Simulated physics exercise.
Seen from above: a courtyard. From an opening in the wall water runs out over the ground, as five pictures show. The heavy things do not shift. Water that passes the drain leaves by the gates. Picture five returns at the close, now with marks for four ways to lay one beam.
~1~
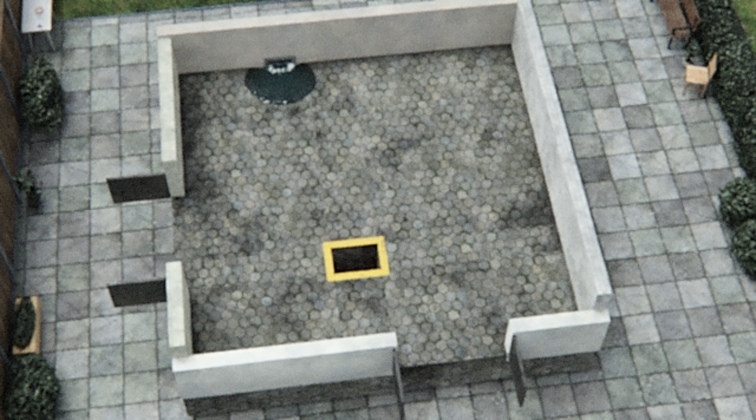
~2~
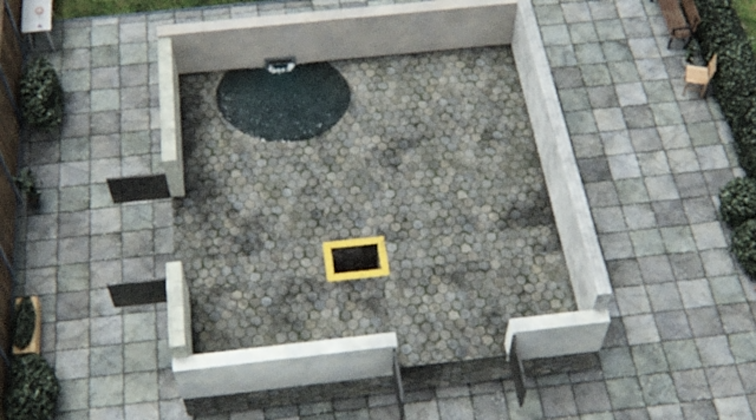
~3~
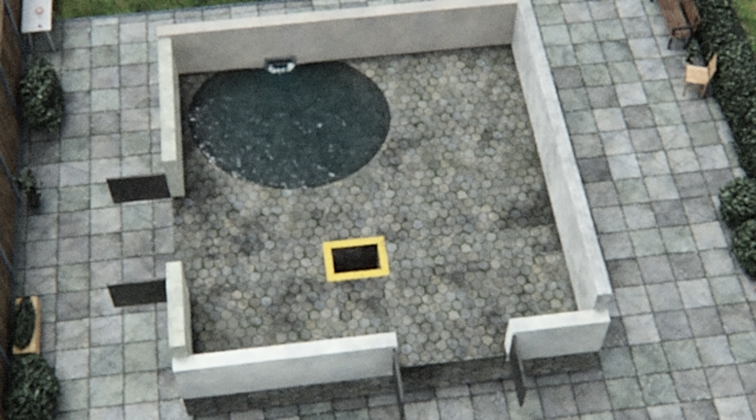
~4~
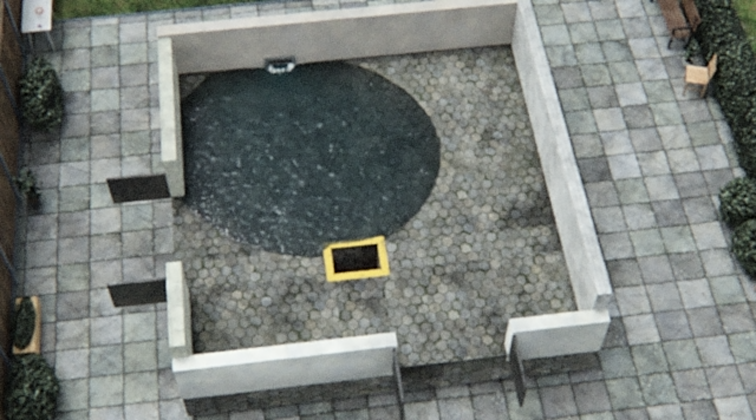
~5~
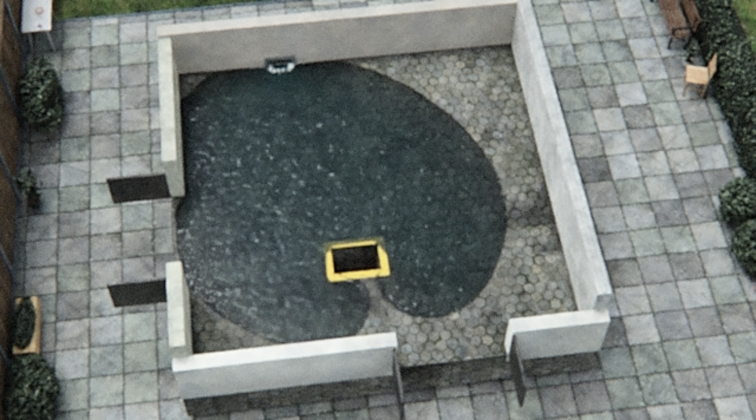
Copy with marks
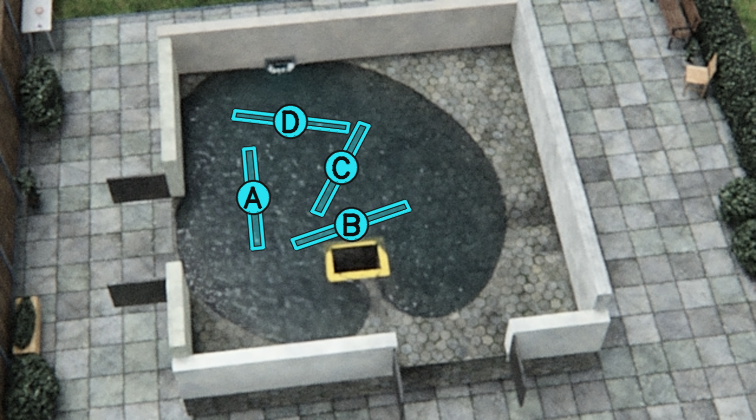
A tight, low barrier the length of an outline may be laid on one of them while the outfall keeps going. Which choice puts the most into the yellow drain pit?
The best position is A.
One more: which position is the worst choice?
B it is.
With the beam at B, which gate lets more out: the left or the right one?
More leaves on the right.
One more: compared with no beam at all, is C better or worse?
It is worse.
On the marked copy, A from (257, 248) to (248, 148); B from (294, 244) to (407, 205); C from (317, 213) to (364, 124); D from (234, 114) to (347, 127).
Choosing A, about 22 % of the stream goes into the yellow drain pit, about 77 % out by the gates.
Choosing B, next to none of the stream goes into the yellow drain pit, about 98 % out by the gates.
Choosing C, about 9 % of the stream goes into the yellow drain pit, about 88 % out by the gates.
Choosing D, about 7 % of the stream goes into the yellow drain pit, about 92 % out by the gates.
